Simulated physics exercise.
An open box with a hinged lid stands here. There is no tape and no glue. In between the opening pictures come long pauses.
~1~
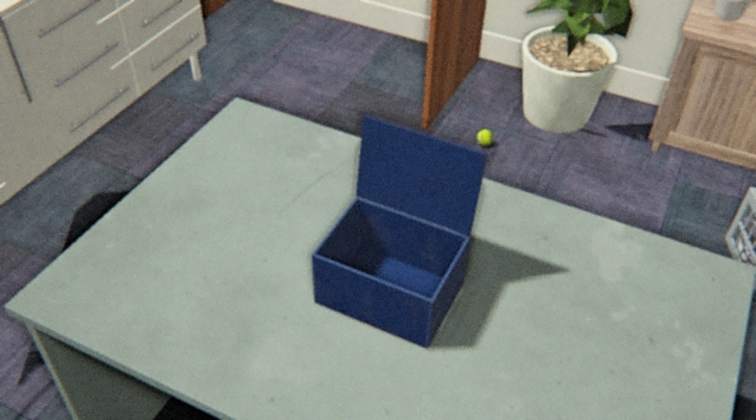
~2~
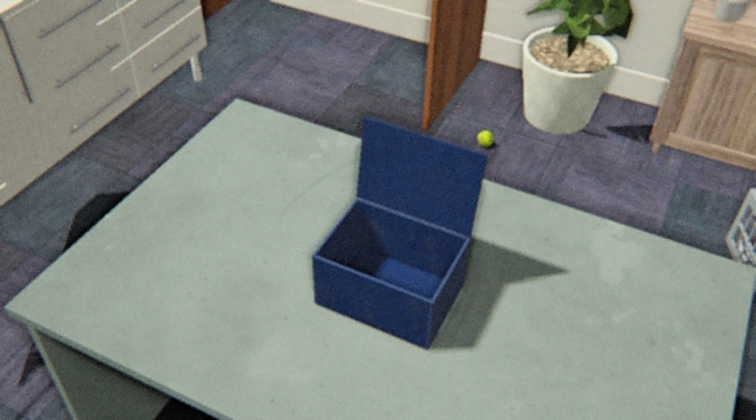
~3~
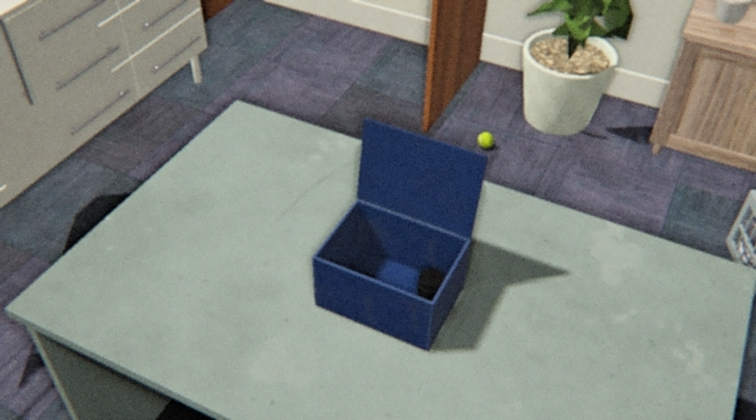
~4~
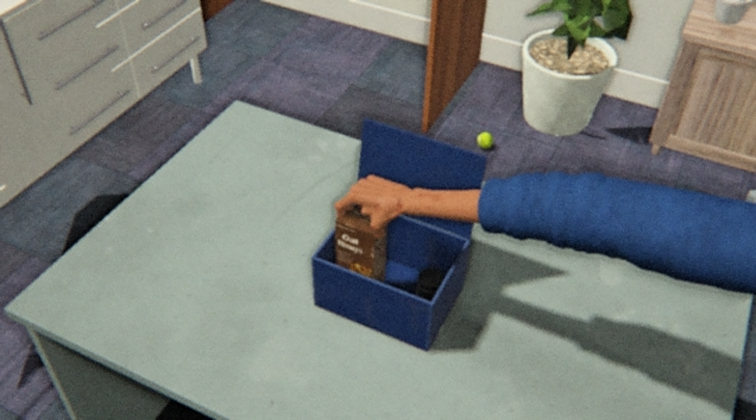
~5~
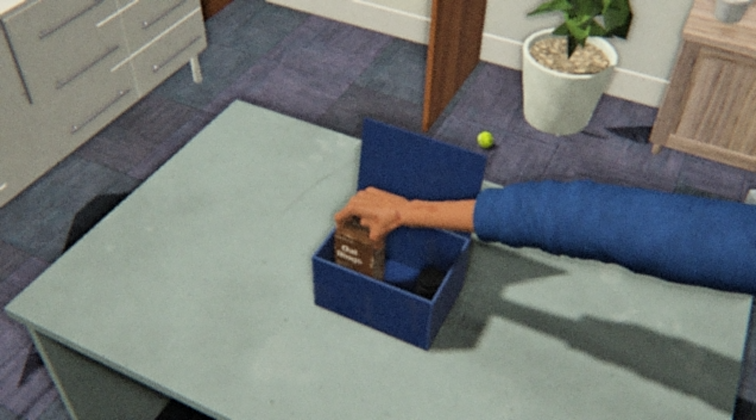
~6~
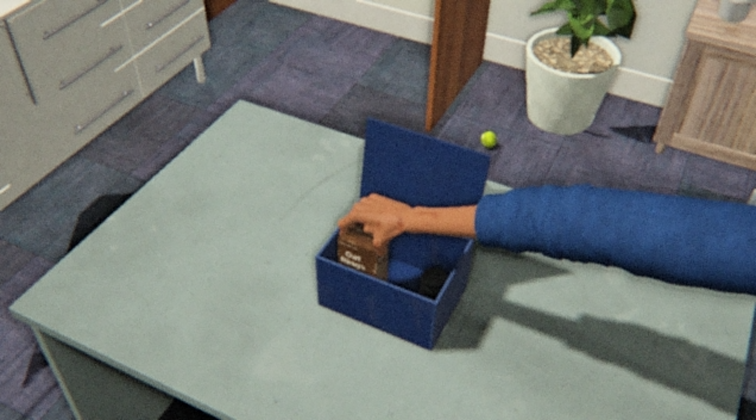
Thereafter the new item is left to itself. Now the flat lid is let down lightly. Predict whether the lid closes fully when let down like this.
Most likely the lid will not meet the rim.
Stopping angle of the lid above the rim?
Angle: About 20°.
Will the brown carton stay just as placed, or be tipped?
Simply put, it remains unturned.
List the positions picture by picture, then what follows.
In the first frame, the last thing is not in view yet.
In the second frame, the last thing is not in view yet.
In the third frame, the last thing is not in view yet.
The fourth frame shows on its way; brown carton (361, 252).
The fifth frame shows on its way; brown carton (360, 262).
The sixth frame shows put in, still held; brown carton (363, 268).
Then, 1.20 s after the last picture, lid starting down.
Then, 1.60 s after the last picture, lid 58° above the rim.
Then, 1.90 s after the last picture, lid 30° above the rim.
Then, 3.40 s after the last picture, lid 22° above the rim.
At rest, lid 22° above the rim; both in place. Seen from the same camera at the end, brown carton near (363, 268).
